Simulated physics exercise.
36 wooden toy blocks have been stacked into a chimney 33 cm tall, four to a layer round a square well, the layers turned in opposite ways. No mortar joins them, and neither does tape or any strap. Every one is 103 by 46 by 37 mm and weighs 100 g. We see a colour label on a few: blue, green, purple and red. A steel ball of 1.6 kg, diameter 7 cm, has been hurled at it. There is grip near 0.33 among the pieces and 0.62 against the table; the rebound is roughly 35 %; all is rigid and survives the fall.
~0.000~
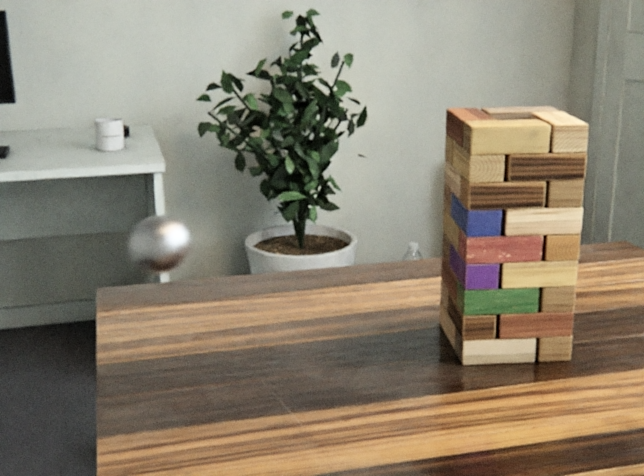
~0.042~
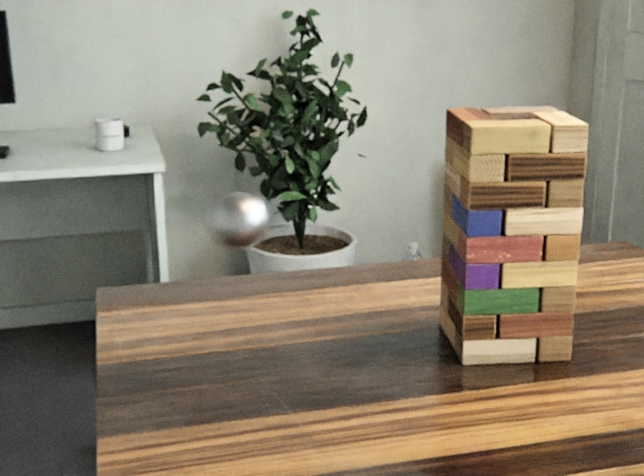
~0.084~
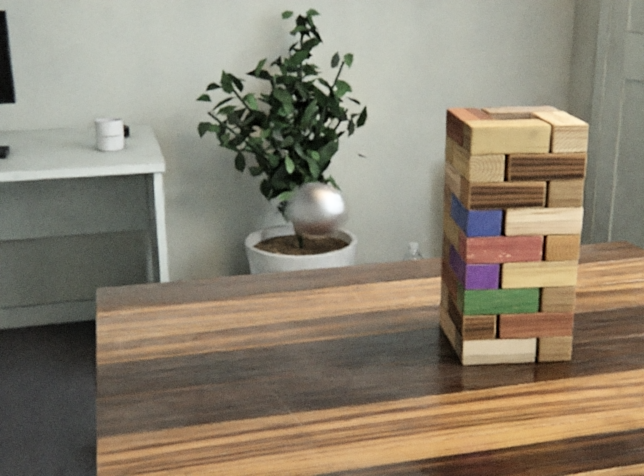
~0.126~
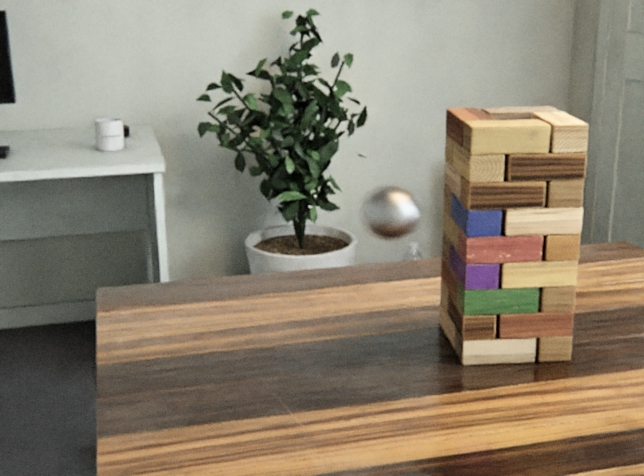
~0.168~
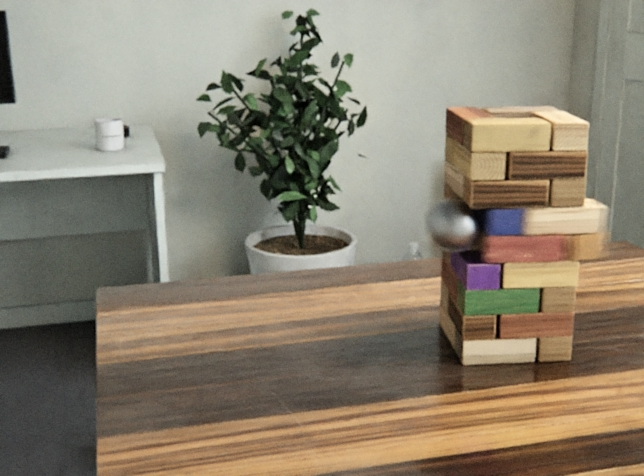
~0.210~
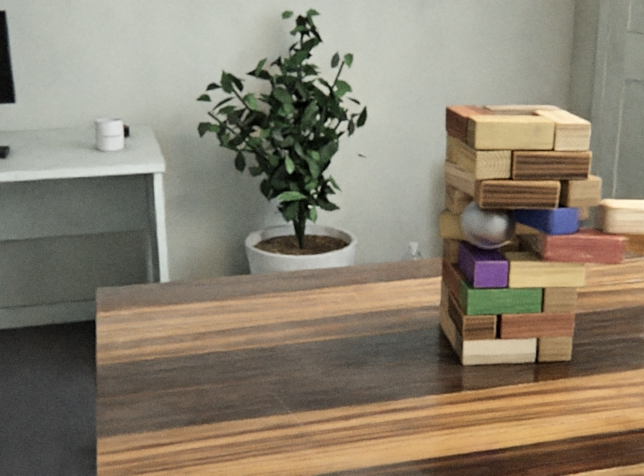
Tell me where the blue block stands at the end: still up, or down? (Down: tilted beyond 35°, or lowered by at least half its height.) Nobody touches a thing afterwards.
It's brought down.
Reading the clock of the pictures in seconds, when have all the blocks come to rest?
Settling time: Near 1.5 s.
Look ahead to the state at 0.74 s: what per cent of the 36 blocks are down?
By then, 60 per cent.
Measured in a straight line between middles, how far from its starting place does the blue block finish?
I'd put it at near 52 cm.
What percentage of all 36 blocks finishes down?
I'd put it at about 60 percent.
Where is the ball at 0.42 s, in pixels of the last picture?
Pixel position: Around (585, 237).
Around 0.42 s, ball still moving; 16 of the 36 blocks down; blue block tipped 37°, 13 cm lower; red block tipped 3°, 15 cm lower.
Around 0.74 s, ball still moving; 22 of the 36 blocks down; blue block on its side; purple block displaced 26 mm.
Finally (1.6 s), ball rolling away; 22 of the 36 blocks down; blue block on its side; red block 15 cm lower; purple block displaced 25 mm.
